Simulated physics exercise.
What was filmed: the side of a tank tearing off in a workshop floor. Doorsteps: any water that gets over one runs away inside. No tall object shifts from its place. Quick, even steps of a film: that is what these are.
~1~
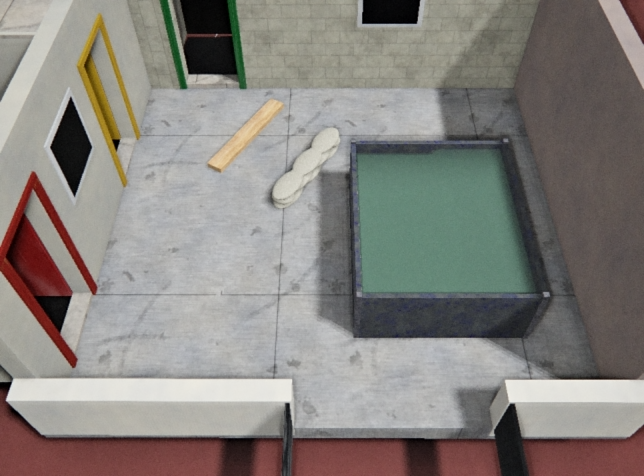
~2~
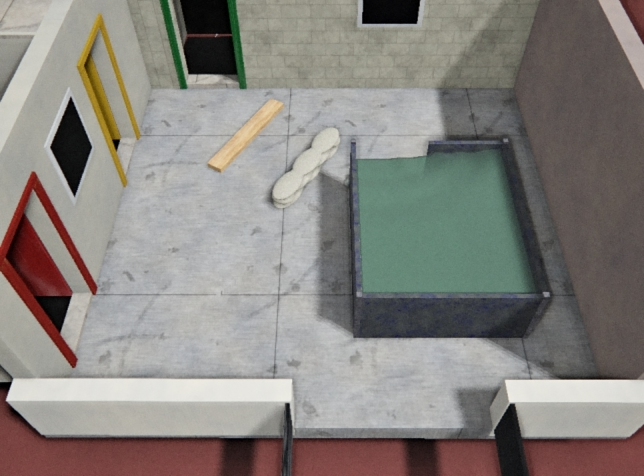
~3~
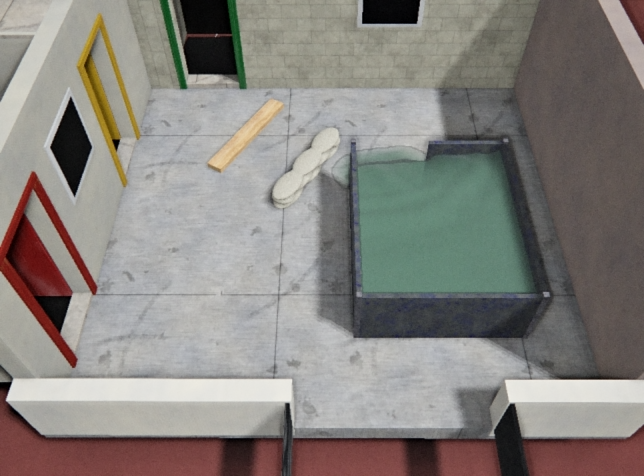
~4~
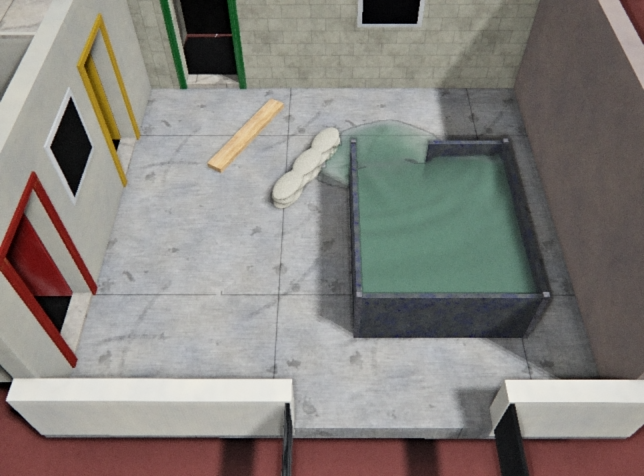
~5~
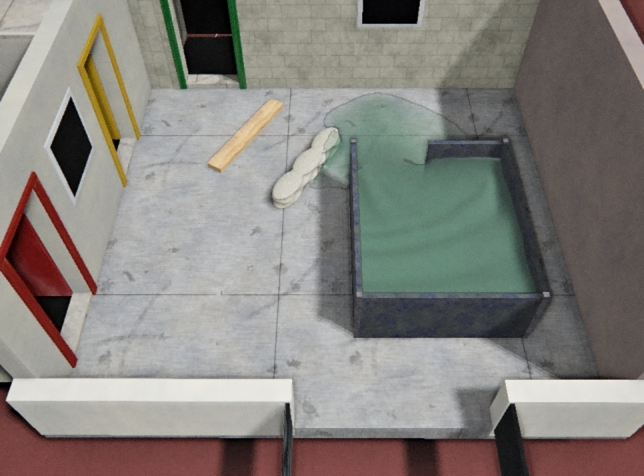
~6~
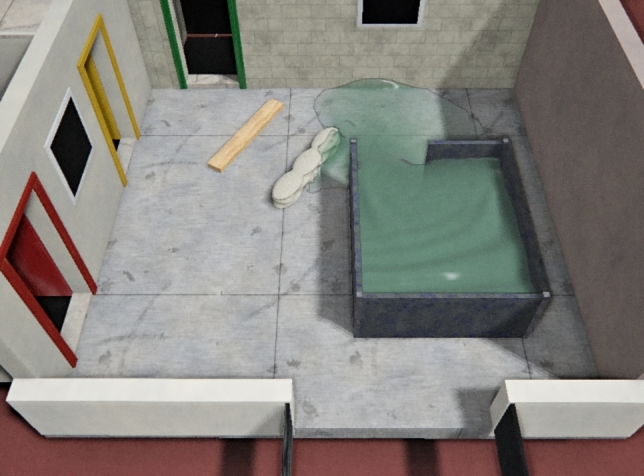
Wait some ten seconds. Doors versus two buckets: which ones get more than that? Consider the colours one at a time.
Red door: Over two buckets; yellow door: Over two buckets; green door: Two buckets at most.
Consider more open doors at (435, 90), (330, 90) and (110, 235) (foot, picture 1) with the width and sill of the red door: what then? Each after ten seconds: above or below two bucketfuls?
Well, the first one overshoots, the next overshoots, and the last doesn't reach it.
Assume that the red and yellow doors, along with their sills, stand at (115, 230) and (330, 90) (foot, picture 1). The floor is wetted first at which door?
I'd go with the yellow one.
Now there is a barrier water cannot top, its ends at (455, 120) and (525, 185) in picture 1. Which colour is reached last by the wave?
I'd go with the red door.
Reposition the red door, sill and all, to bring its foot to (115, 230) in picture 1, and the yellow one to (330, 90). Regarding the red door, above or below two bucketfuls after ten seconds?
I'd say the red one does not reach it in the end.
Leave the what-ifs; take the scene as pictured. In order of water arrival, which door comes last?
My answer is the red-painted one.
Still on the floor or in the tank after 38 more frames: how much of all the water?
Some 98 per cent.
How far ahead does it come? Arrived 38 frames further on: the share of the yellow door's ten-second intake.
Some 70 in a hundred.
A moment on, water covers 25 % of the floor; the red door not reached, the yellow door not reached, the green door wet at the sill, nothing in.
Next, water covers 40 % of the floor; the red door not reached, the yellow door not reached, the green door wet at the sill, nothing in.
Then, water covers 70 % of the floor; the red door not reached, the yellow door under two buckets in, the green door under two buckets in.
Later, water covers 95 % of the floor; the red door wet at the sill, nothing in, the yellow door over two buckets in, the green door under two buckets in.
In the end, water covers 95 % of the floor; the red door far over two buckets in, the yellow door over two buckets in, the green door under two buckets in.
